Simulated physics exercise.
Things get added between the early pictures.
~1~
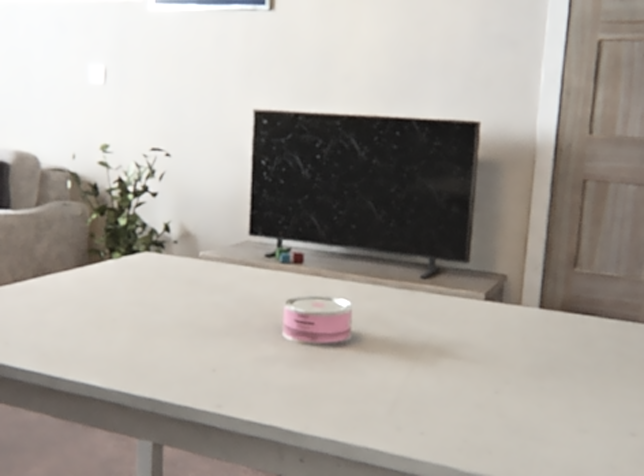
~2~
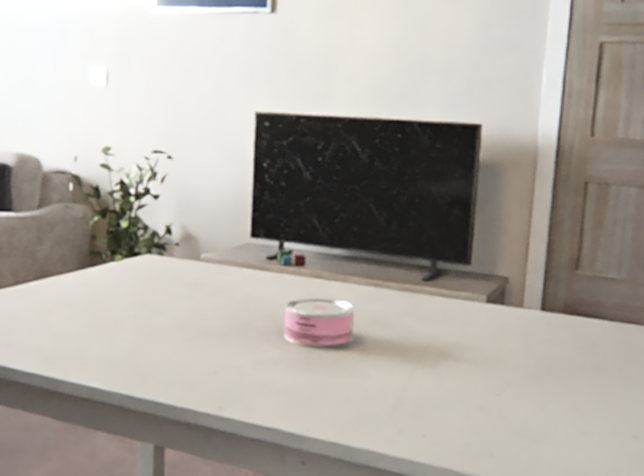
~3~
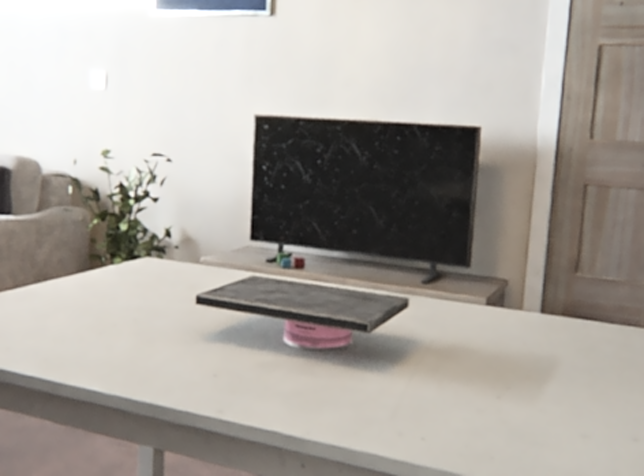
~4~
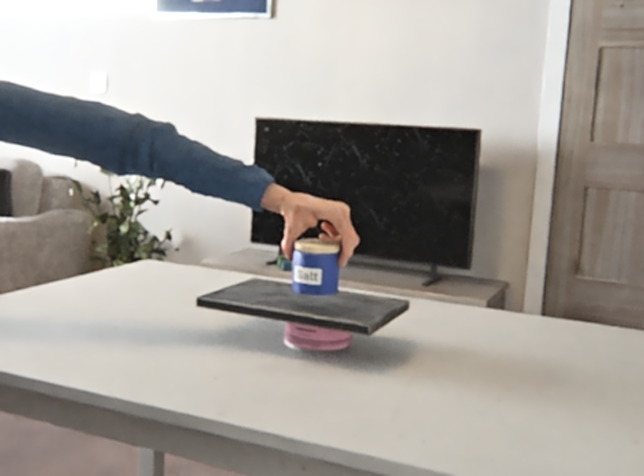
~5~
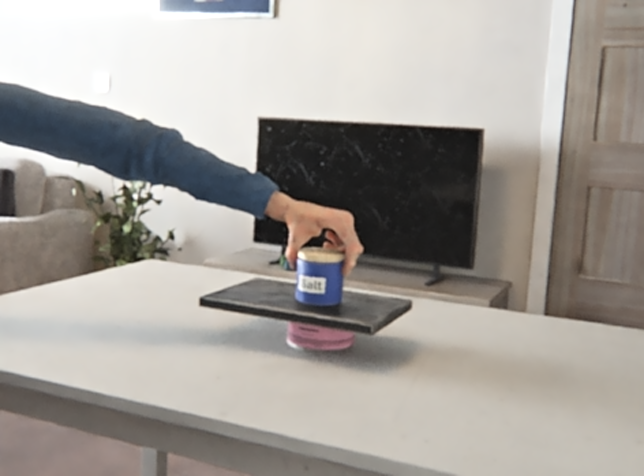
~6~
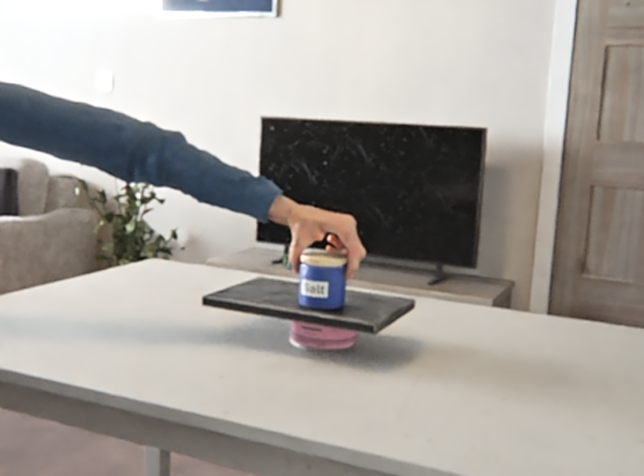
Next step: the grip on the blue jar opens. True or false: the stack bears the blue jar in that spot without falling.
True.
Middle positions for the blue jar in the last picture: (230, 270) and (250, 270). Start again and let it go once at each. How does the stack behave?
In the first try it breaks down, then in the second try it breaks down.
Then, 0.20 s on from there, no change.
Then, 0.60 s on from there, blue jar resting near (323, 280).
In the end, all 3 unmoved. At the end, from the last picture's camera, blue jar near (323, 280). The stack holds.
